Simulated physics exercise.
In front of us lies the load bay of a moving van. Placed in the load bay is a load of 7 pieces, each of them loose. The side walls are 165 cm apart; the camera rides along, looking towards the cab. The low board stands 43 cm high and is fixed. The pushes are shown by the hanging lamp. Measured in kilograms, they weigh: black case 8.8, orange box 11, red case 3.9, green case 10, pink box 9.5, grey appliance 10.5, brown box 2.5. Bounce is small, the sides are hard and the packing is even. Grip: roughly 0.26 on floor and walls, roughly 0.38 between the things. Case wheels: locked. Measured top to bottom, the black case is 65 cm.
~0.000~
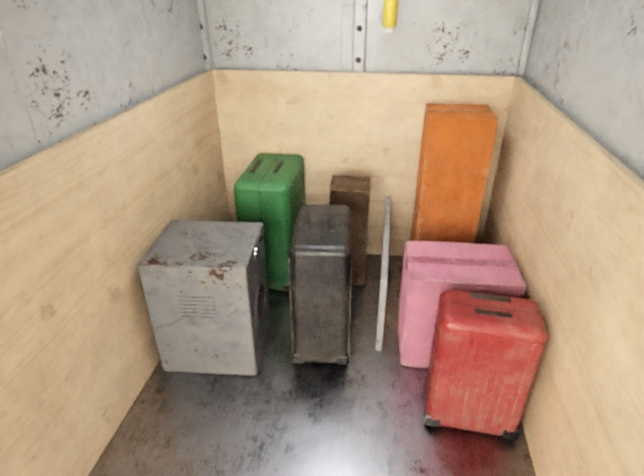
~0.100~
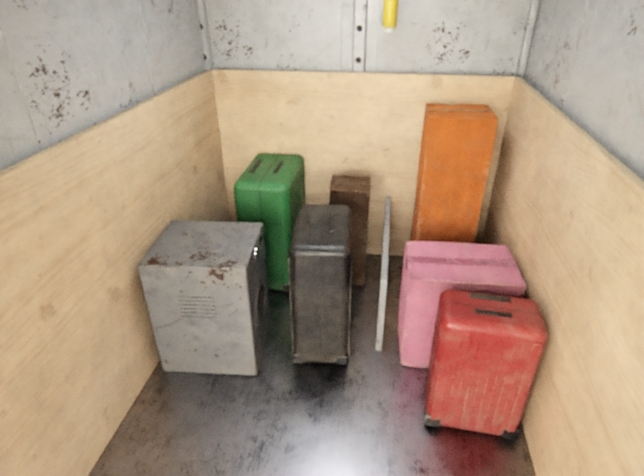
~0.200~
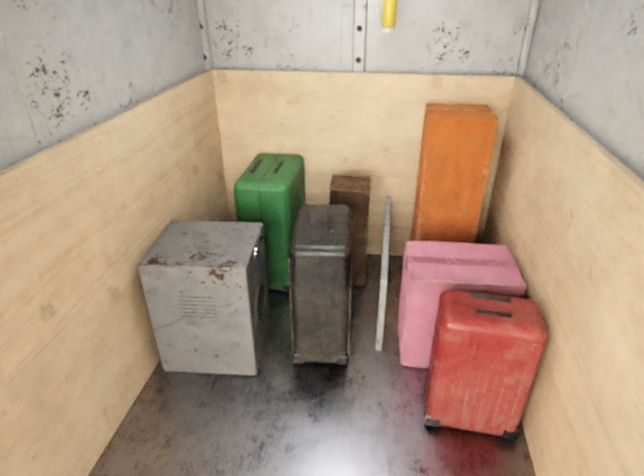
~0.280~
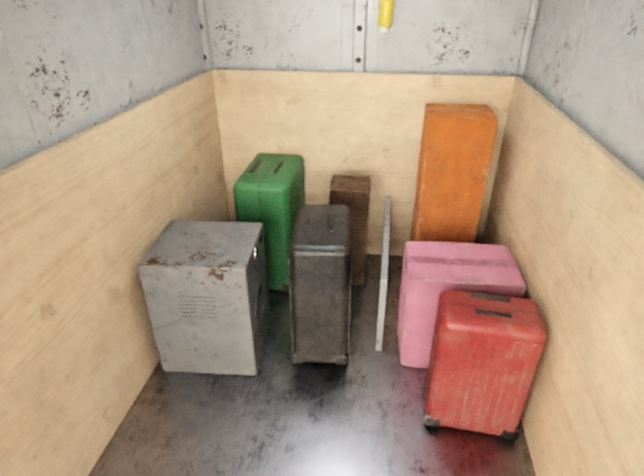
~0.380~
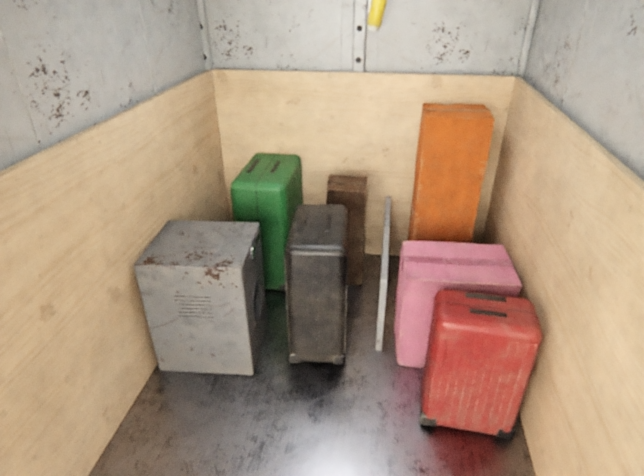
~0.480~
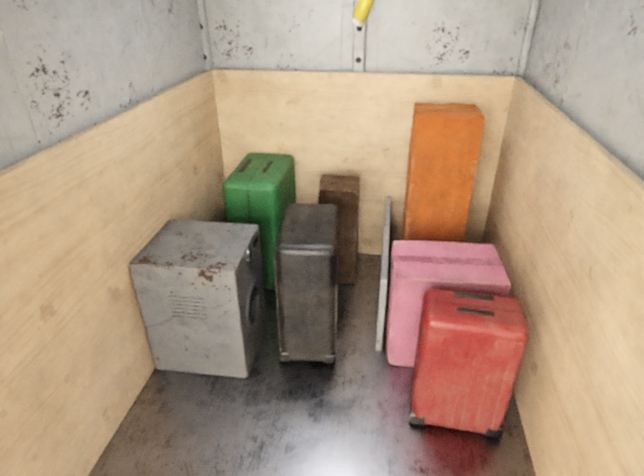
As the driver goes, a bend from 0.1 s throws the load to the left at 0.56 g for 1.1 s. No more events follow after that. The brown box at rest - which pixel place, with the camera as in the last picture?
The brown box ends at about (279, 227).
After 0.58 s, push 0.56 g left; brown box moved 13 cm near (326, 230); black case moved 14 cm; orange box moved 13 cm.
After 0.68 s, push 0.56 g left; brown box moved 24 cm near (309, 229); red case moved 24 cm; green case moved 23 cm.
After 0.88 s, push 0.56 g left; brown box moved 42 cm near (279, 227); red case moved 54 cm; green case moved 23 cm.
In the end (1.7 s), not toppled but over 15 cm from the start, black case, red case, green case and brown box; the other 3 under 15 cm from the start. In the last view, brown box near (279, 227).
